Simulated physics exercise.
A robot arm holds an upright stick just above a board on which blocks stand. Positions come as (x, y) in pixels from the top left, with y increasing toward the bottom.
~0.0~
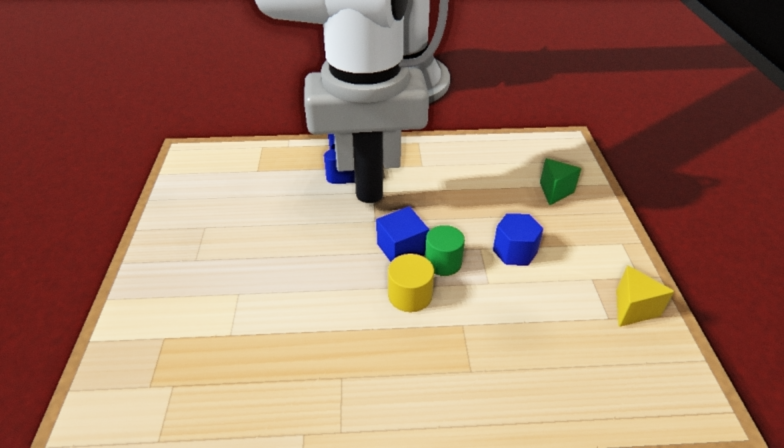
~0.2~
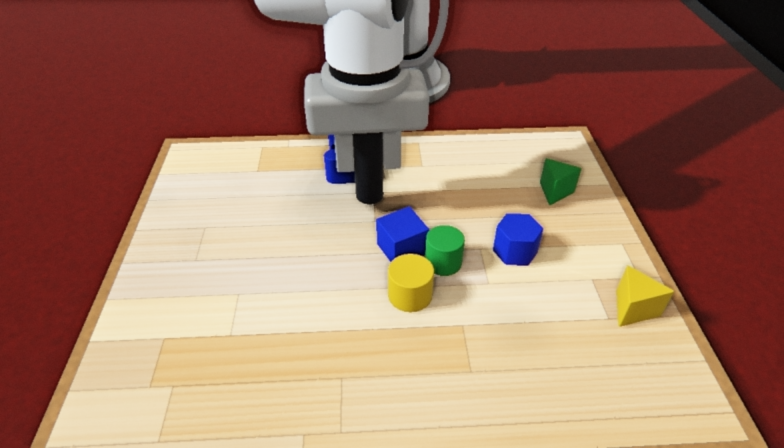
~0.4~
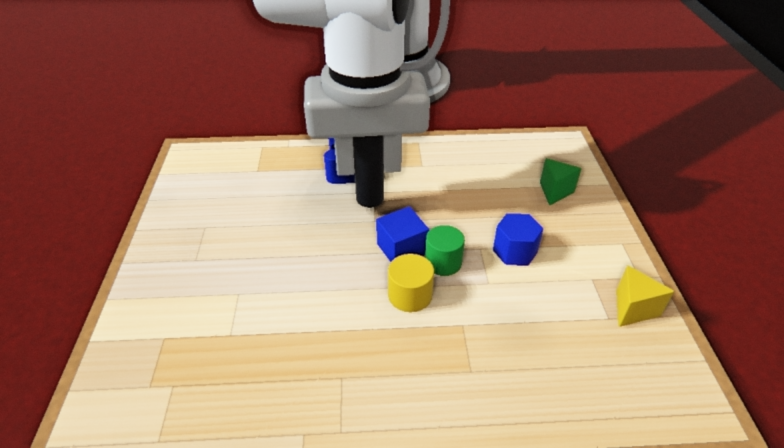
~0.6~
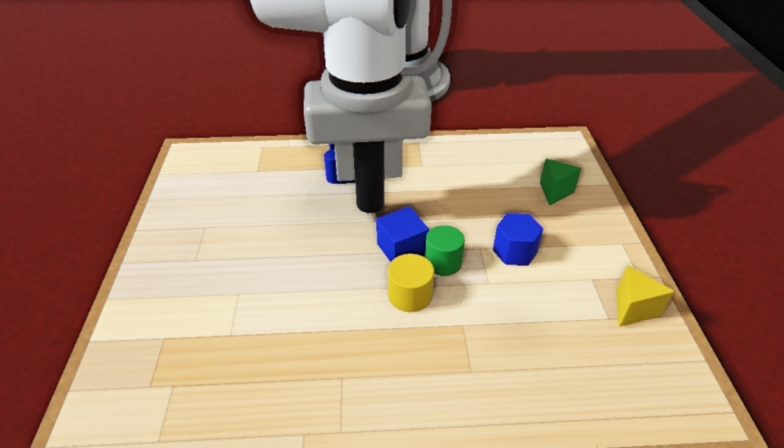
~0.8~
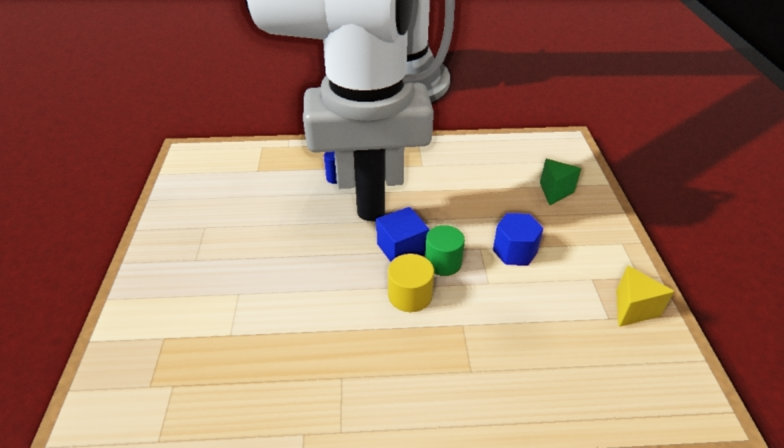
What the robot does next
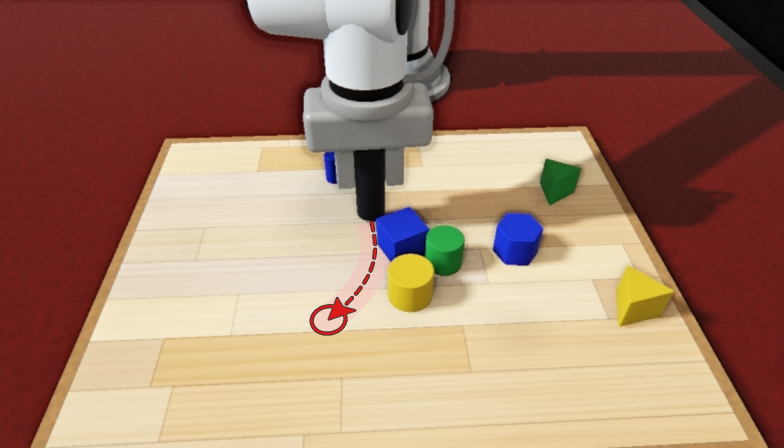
A robot arm holding an upright black stick reaches over a pale wooden board on a red surface, seen from above and in front. Near the middle sit a blue square block, a green cylinder and a yellow cylinder, with a blue block and green and yellow pointed blocks to the right, another blue one partly hidden behind the arm. The stick moves slightly toward the viewer while the blocks and camera stay still.
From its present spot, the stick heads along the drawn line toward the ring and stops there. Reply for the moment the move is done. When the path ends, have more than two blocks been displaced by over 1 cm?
I expect not.
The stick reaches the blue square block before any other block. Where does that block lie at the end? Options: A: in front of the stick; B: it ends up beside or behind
B - it ends up beside or behind.
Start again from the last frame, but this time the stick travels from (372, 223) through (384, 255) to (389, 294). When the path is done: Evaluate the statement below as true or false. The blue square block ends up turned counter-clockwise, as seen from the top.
The statement is correct.
Drawn move, from (372, 223) by way of (375, 254) and (361, 288) to (329, 320).
The first path, step by step. One third of the way, stick at (374, 244); blue square block at (410, 234), turned 45° anticlockwise; green circular block at (450, 237).
Two thirds of the way, stick at (359, 278); blue square block at (410, 236), turned 55° anticlockwise; green circular block at (450, 237).
At the end, stick at (327, 309); blue square block at (410, 236), turned 55° anticlockwise; yellow circular block still; green circular block at (450, 237).
